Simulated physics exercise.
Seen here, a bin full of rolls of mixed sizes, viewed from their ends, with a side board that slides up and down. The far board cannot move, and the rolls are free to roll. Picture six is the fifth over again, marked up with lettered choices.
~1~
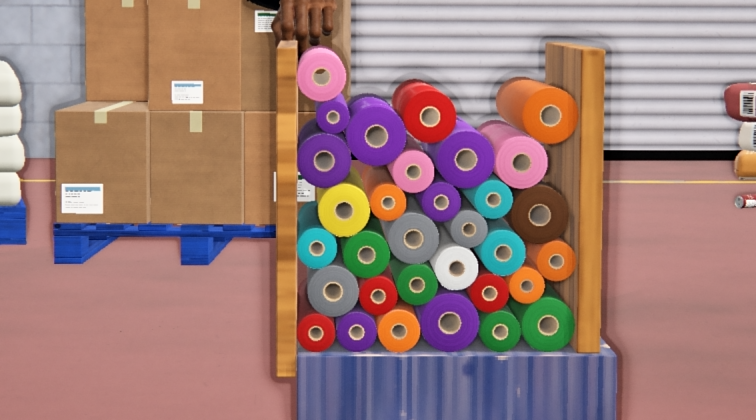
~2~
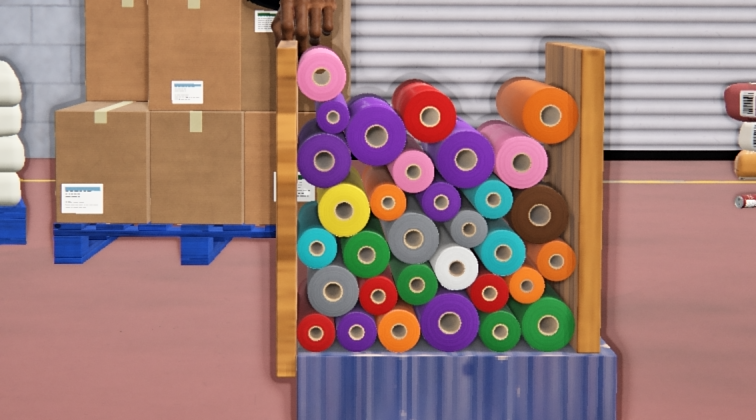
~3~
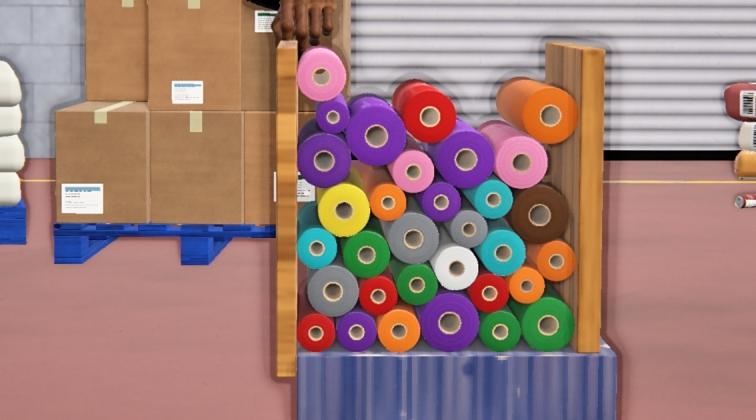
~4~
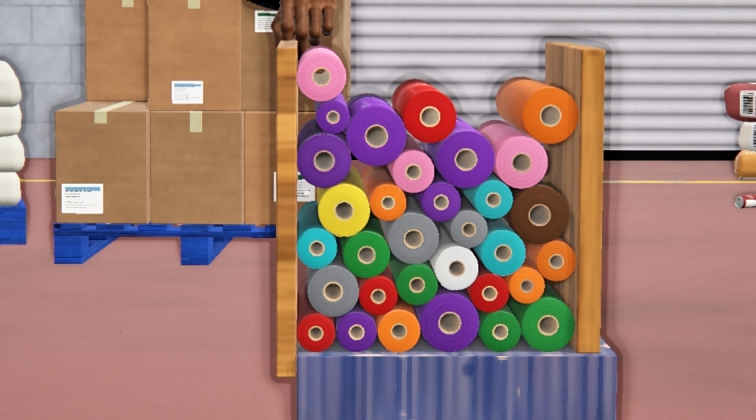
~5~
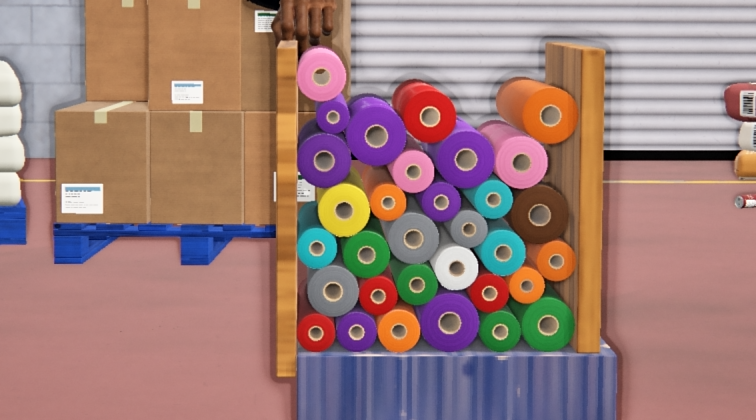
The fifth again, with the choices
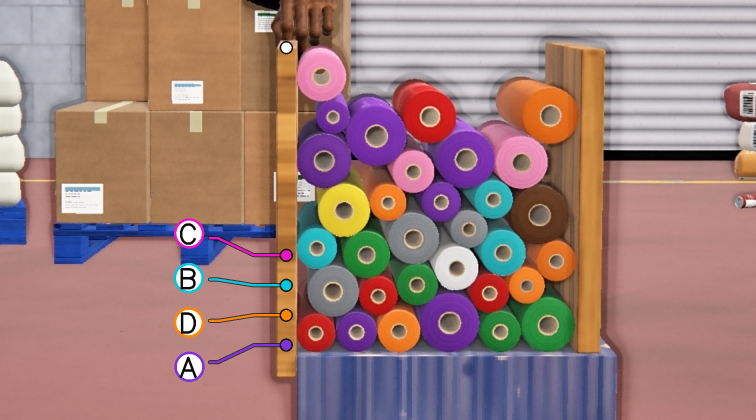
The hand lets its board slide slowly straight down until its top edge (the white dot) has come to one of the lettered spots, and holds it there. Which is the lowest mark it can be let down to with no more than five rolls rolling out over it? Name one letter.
Lower it to C and no more.
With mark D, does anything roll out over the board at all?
Yes.
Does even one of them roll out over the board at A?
At A: Yes.
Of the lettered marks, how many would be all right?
The number is one.
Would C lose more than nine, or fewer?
It loses fewer than nine.
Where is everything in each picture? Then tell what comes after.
The first frame shows a purple roll (466, 160); a pink roll (321, 76); side board (288, 195).
The second frame shows side board (288, 195); a red roll (316, 333).
The third frame shows a green roll (548, 325); a red roll (490, 293).
The fourth frame shows an orange roll (556, 261); an orange roll (388, 203).
The fifth frame shows a purple roll (466, 160); a pink roll (321, 76); side board (288, 195).
On the marked copy, A at (286, 346); B at (286, 285); C at (286, 256); D at (286, 315); the white dot at (287, 47).
Taking C. A third of the way, top of the board (296, 136).
Two thirds of the way, top of the board (296, 236).
When it is over, top of the board (296, 255), three out over the board.
As for the rest, A more than five out over the board; B six out over the board; D six out over the board.
